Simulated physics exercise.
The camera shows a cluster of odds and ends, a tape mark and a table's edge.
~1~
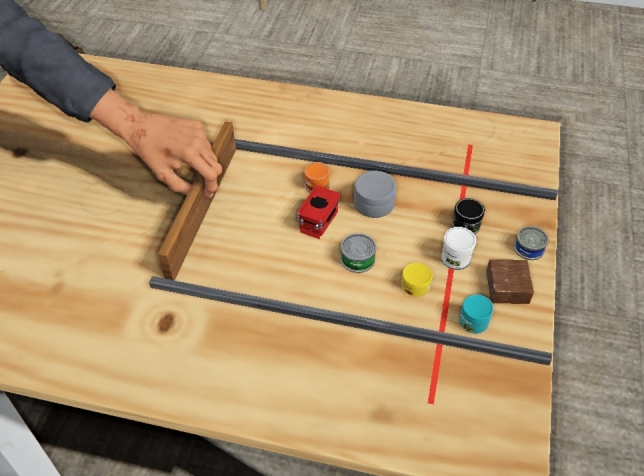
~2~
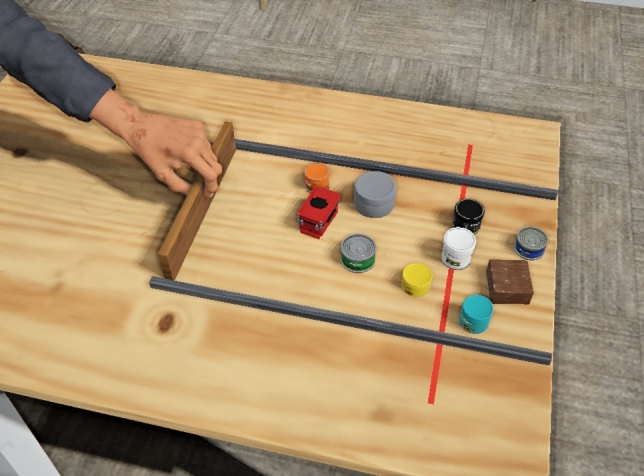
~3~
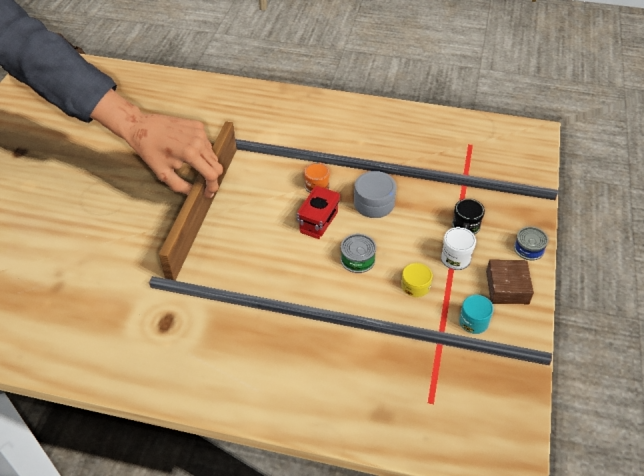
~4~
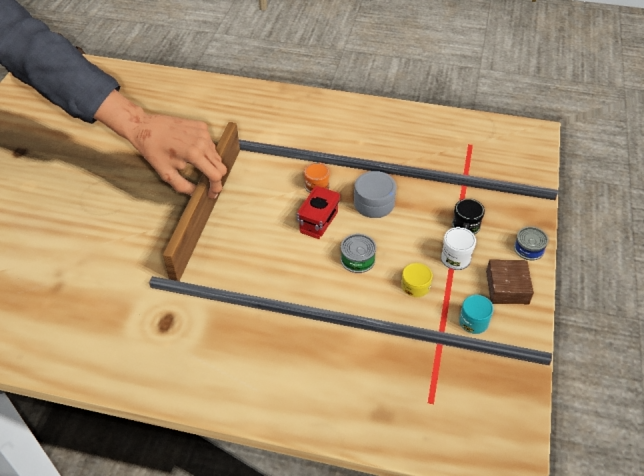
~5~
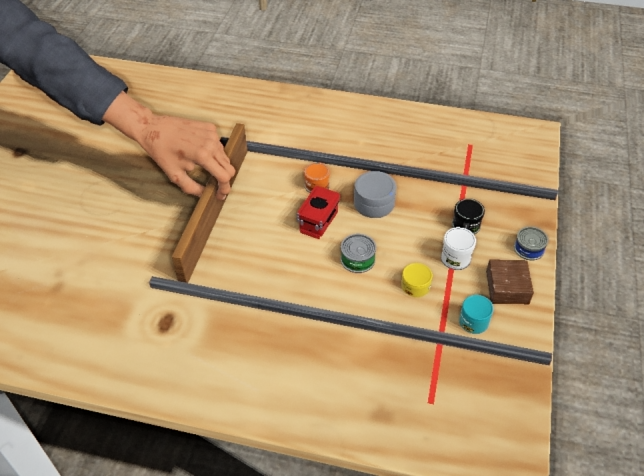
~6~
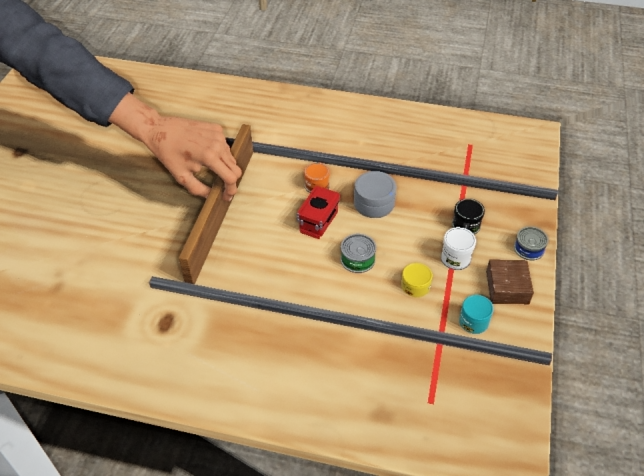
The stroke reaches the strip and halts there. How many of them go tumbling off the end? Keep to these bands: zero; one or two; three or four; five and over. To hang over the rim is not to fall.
That gives zero.
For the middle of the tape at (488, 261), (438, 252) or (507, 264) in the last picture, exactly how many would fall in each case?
In that order 1, 0 and 3.
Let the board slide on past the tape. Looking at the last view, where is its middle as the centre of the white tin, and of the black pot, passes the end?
The white tin puts it at (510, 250), the black pot at (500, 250).
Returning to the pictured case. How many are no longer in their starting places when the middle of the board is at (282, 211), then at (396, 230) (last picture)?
Moved so far: 0, later 6.
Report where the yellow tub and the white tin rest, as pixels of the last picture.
The yellow tub comes to rest at (462, 296), and the white tin comes to rest at (499, 252).
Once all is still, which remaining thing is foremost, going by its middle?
The blue pot ends nearest.
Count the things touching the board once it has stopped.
Count recorded: 4.
Soon after, none off yet; blue pot at rest near (531, 244); brown block at rest near (509, 282); turquoise tub at rest near (476, 315).
At rest, the number that fall off is zero.
